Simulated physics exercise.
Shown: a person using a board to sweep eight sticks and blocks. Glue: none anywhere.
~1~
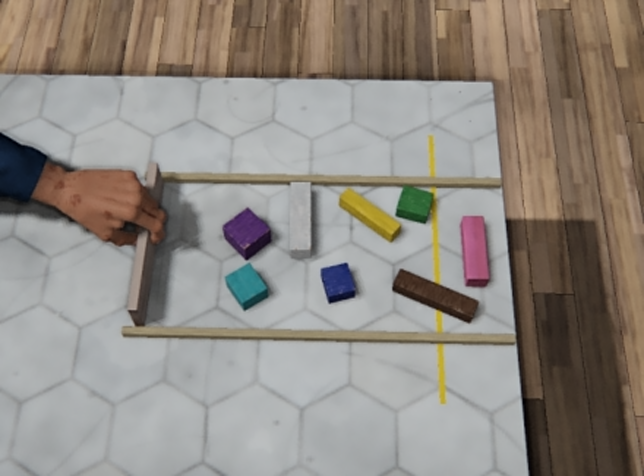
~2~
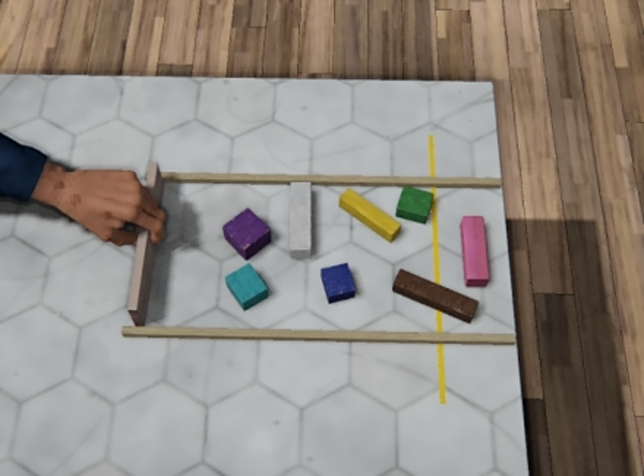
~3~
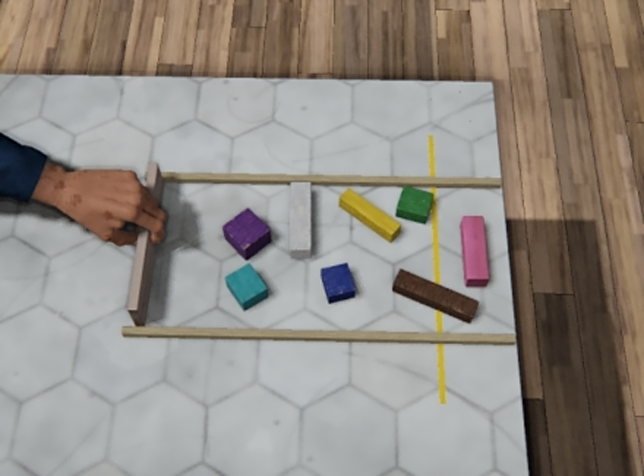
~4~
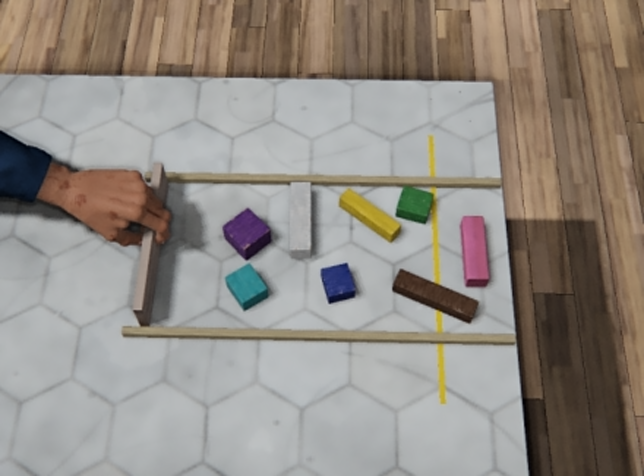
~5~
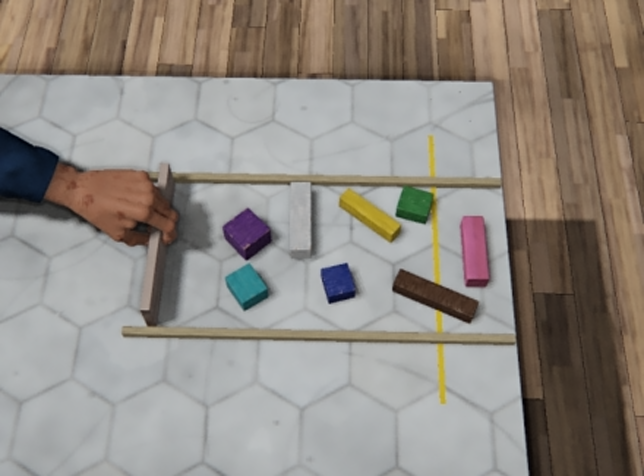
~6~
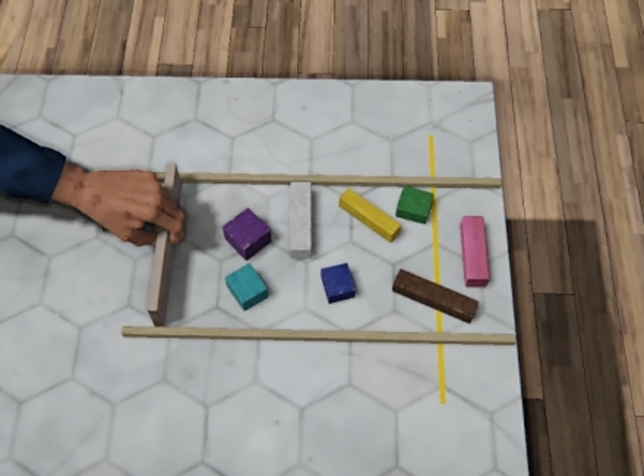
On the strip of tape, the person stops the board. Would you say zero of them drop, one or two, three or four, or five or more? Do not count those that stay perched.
You'd see one or two pieces leave the end and fall.
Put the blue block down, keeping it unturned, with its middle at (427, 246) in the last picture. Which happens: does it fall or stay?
That blue block hangs in there.
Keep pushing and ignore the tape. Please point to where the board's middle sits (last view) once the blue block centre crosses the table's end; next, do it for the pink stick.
The middle is at (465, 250) when it's the blue block, and at (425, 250) when it's the pink stick.
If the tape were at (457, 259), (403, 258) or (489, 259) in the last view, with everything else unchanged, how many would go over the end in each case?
In that order 3, 0 and 6.
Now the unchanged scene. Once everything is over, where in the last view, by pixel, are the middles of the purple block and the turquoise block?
Positions - first (454, 253), then (454, 299).
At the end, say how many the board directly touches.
3 in contact.
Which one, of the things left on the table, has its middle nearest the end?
The green block.
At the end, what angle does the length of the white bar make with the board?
Misalignment: Close to 35°.
Soon after, none off yet; pink stick at rest near (474, 251); brown bar at rest near (435, 296); green block at rest near (415, 205).
In the end, the number that fall off is one or two; gone, brown bar and pink stick.
